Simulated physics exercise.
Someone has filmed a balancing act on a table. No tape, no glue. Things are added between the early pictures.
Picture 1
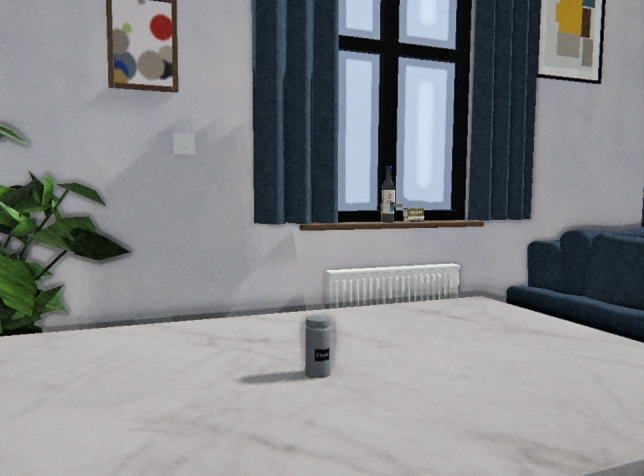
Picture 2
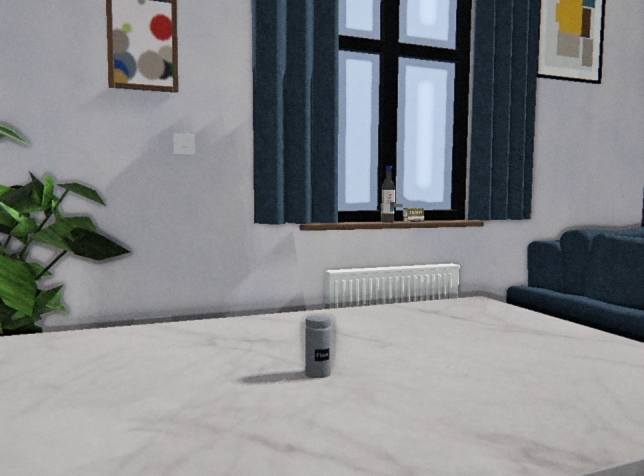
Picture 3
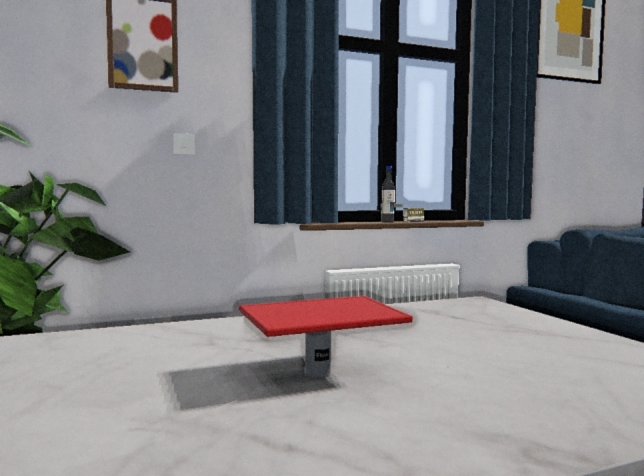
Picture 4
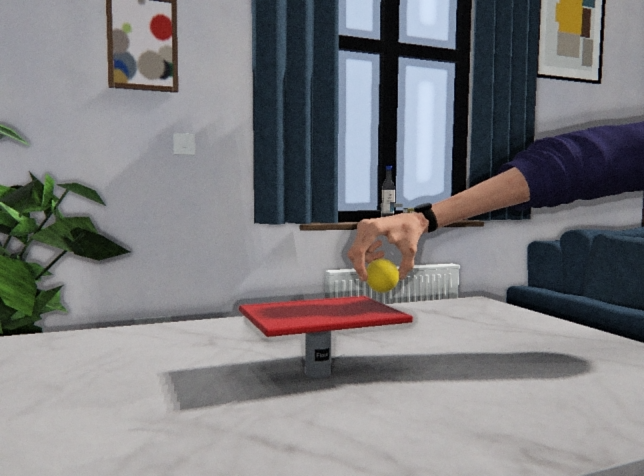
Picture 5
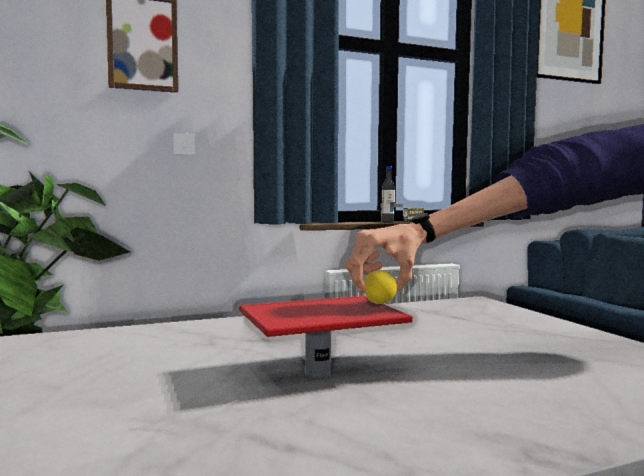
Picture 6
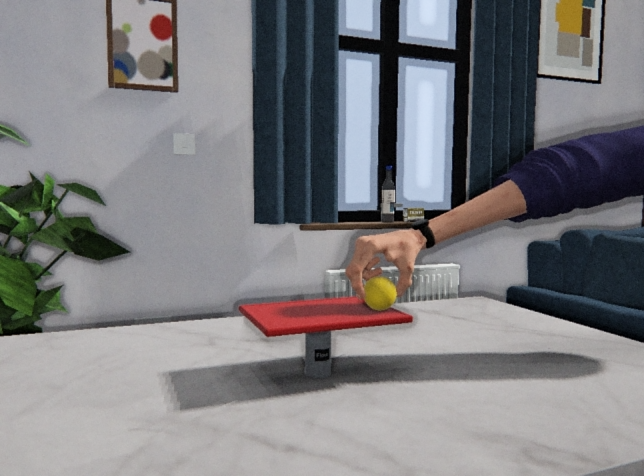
A flat red board appears on top of a small grey shaker standing on a marble table, then a hand reaching in from the right lowers a yellow lemon onto the board's right side, fingers still around it.
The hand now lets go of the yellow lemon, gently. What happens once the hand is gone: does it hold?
Here the stack gives way.
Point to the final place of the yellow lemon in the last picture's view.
Near (447, 353).
Then, 0.40 s later than the last frame, yellow lemon now fallen; red lid tilted by 52°.
Then, 0.60 s later than the last frame, red lid now fallen; grey shaker moved a little.
When it is over, fallen, yellow lemon and red lid; grey shaker as before. End places, in pixels of the last picture, yellow lemon near (447, 353). The stack loses its balance.
